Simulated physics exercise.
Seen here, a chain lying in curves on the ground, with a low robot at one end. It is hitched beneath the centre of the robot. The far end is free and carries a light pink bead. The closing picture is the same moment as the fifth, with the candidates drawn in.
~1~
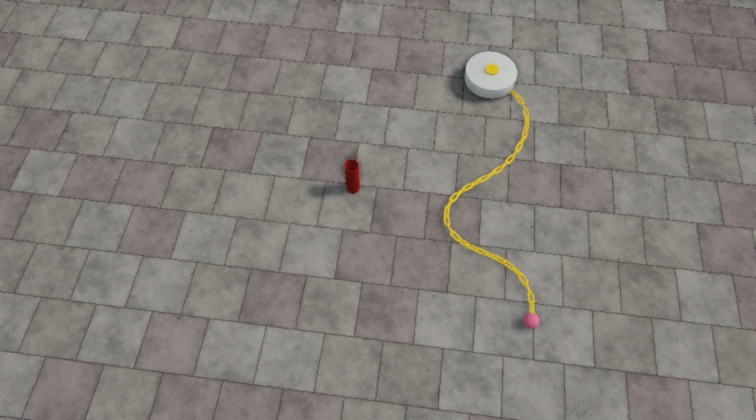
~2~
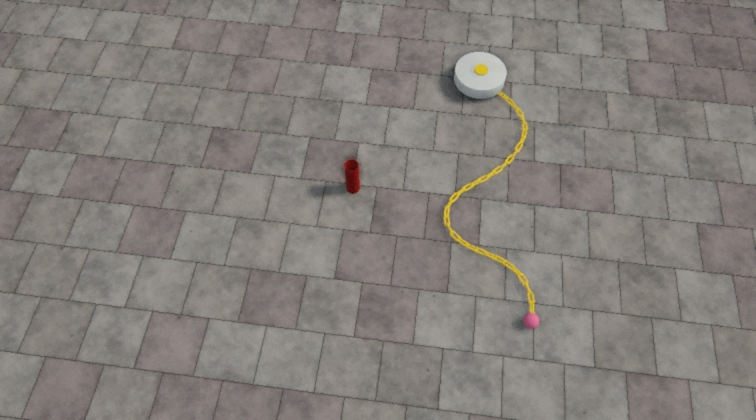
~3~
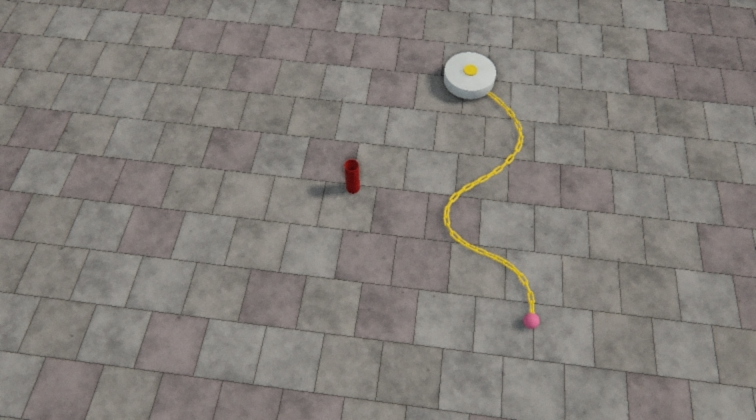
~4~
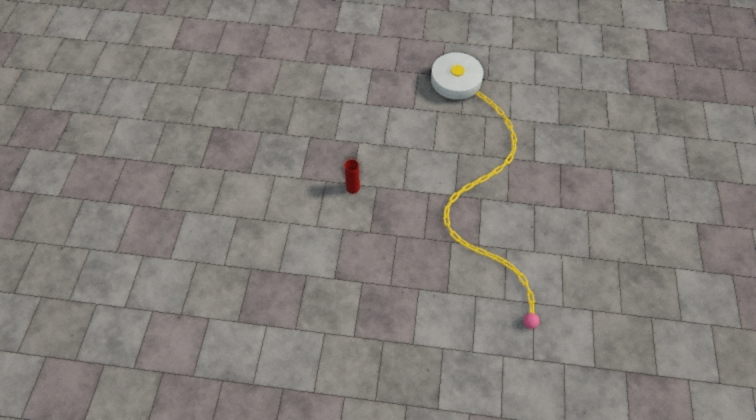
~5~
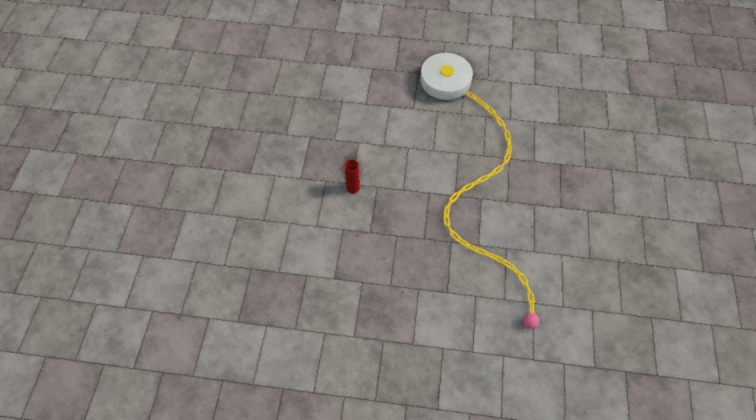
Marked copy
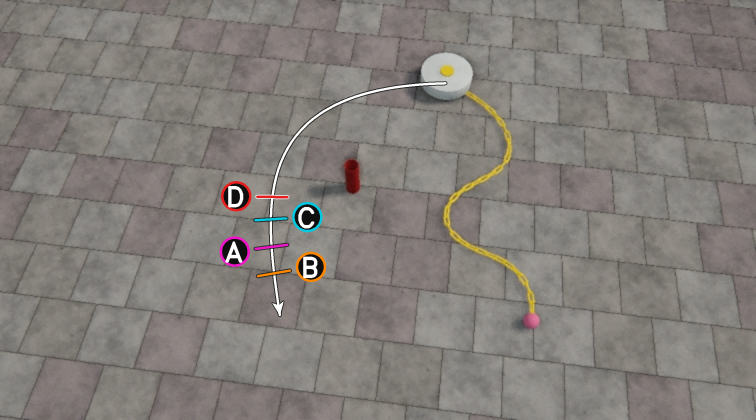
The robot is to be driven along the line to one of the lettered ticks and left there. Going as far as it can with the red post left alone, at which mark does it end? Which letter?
As far as tick C.
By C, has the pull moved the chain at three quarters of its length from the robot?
No.
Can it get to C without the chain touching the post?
Yes.
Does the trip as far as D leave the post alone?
For that mark, yes.
On the copy, A at (272, 247); B at (274, 273); C at (271, 219); D at (272, 197); the route from (445, 83) via (292, 142) to (280, 315).
On C. First, robot (356, 91), middle of the chain (464, 189), free end (531, 321).
Then, robot (286, 143), middle of the chain (447, 184), free end (531, 321).
Finally, robot (269, 214), middle of the chain (435, 185), free end (531, 321); nothing has been touched.
By contrast, A brings the chain against the post; B brings the chain against the post; D is safe but short.
